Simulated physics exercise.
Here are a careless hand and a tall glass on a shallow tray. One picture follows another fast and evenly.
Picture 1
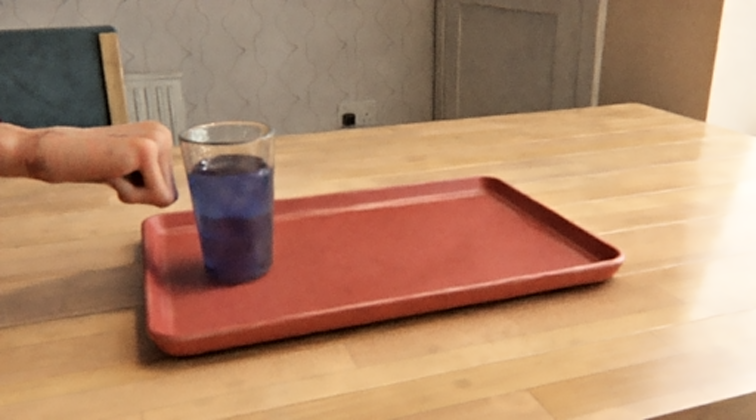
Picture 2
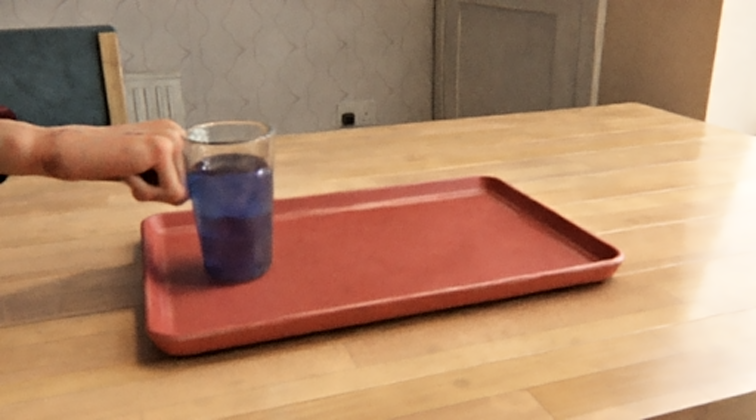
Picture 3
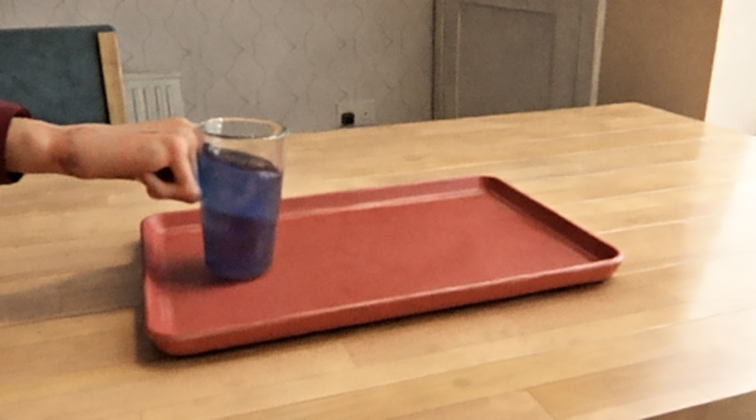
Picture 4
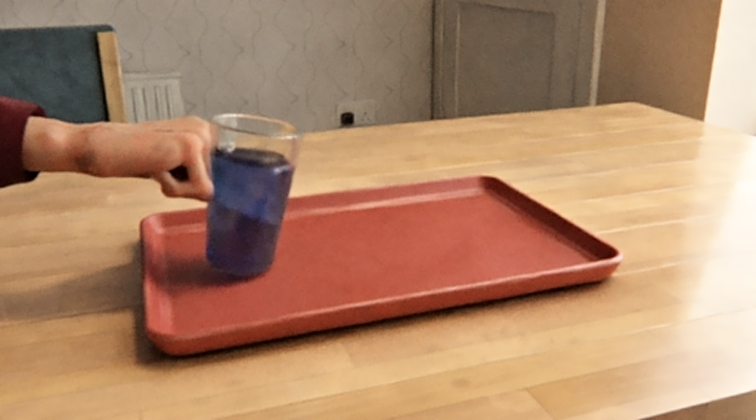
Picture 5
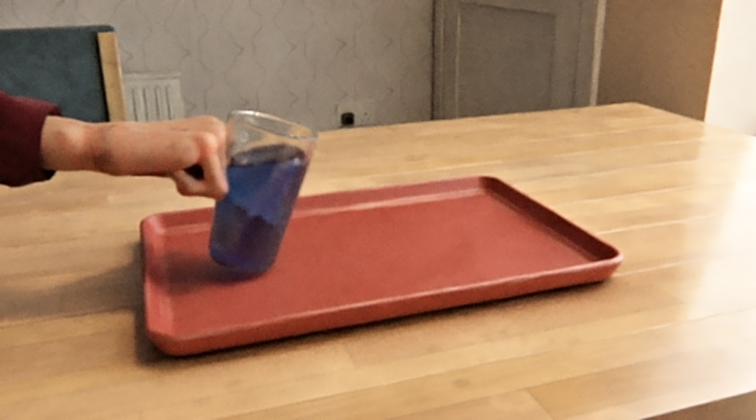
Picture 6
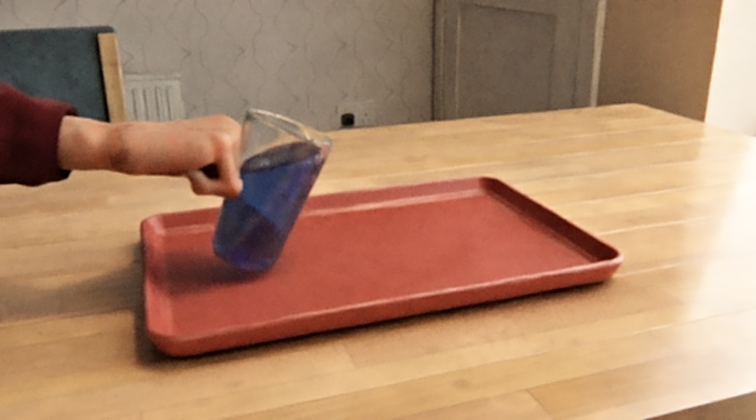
On a red tray atop a wooden table, a tall glass of blue liquid stands upright near the left end as a hand moves in from the left, pushes against its upper side, and tilts it steadily to the right.
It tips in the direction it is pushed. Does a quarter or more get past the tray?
Yes, a quarter or more gets past it.
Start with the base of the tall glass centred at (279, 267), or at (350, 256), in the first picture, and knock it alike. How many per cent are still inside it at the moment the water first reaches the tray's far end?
Roughly 75 percent in the first spot and 90 percent in the second.
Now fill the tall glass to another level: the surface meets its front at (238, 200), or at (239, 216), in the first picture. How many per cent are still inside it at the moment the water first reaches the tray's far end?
The first level leaves around 60 percent, the second around 55 percent.
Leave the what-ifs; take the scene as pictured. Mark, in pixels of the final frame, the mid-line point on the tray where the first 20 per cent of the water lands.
Roughly the pixel (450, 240) on the tray.
A moment on, the tall glass is falling and 100 per cent is in the glass, 0 on the tray and 0 above or beyond its rim.
Next, the tall glass lies on its side and 74 per cent is in the glass, 16 on the tray and 10 above or beyond its rim.
Then the tall glass lies on its side and 43 per cent is in the glass, 42 on the tray and 14 above or beyond its rim.
Later the tall glass lies on its side and 22 per cent is in the glass, 40 on the tray and 38 above or beyond its rim.
At rest 62 per cent is held by tray and glass, 38 is off the tray.
